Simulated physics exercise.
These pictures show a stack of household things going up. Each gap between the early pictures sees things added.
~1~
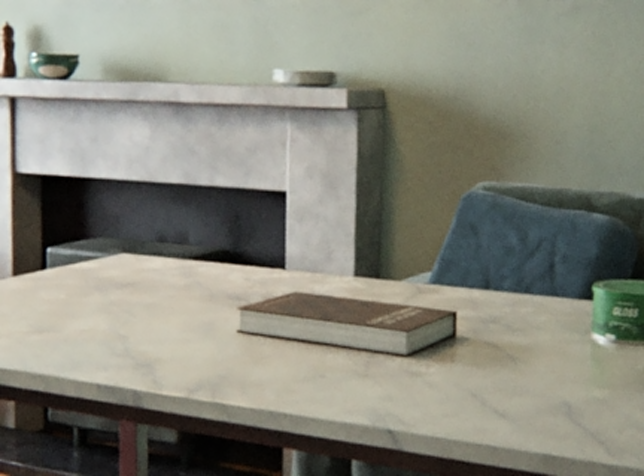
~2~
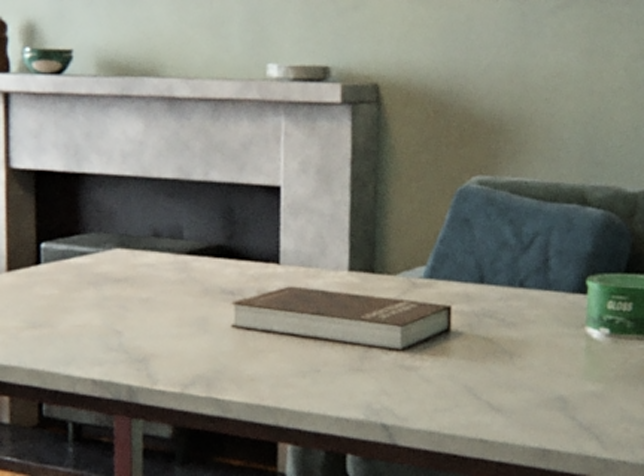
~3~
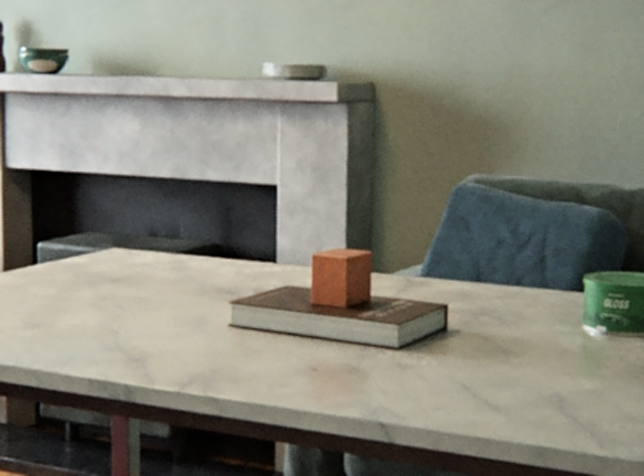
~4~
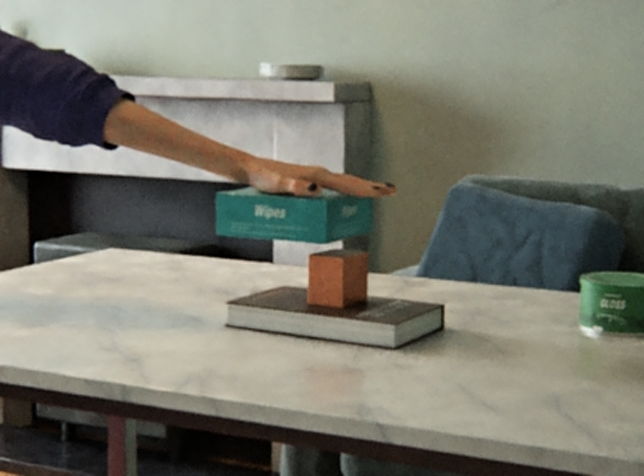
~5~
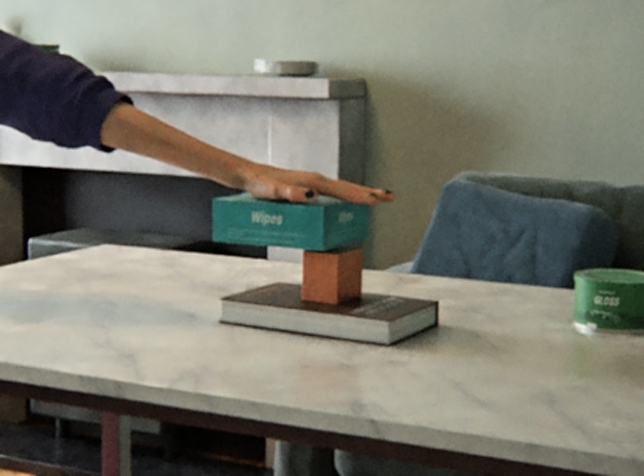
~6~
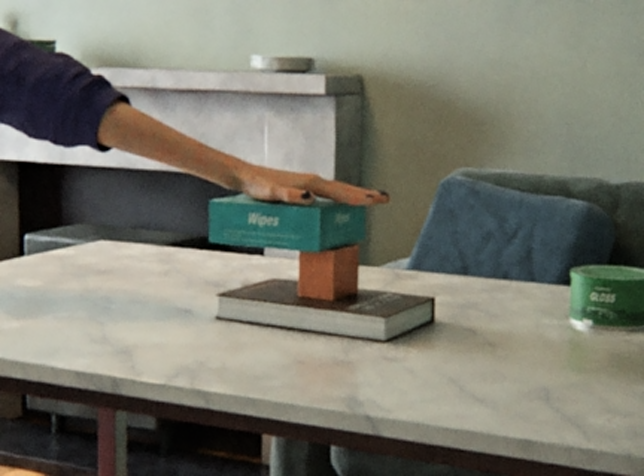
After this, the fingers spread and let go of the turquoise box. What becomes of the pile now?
The pile fails.
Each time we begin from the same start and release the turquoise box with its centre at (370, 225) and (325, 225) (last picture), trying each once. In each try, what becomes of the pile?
So, in case one it falls over, and in case two it stays steady.
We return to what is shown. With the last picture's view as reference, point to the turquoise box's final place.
Look near (251, 256) in the final picture.
Then, 0.20 s later than the last frame, turquoise box tilted by 21° near (283, 230).
Then, 0.30 s later than the last frame, turquoise box tilted by 36° near (276, 237).
Then, 0.50 s later than the last frame, turquoise box now fallen.
Then, 0.70 s later than the last frame, things are still on the move.
When it is over, fallen, turquoise box; the other 3 as before. End places, in pixels of the last picture, turquoise box near (251, 256). The pile loses its balance.
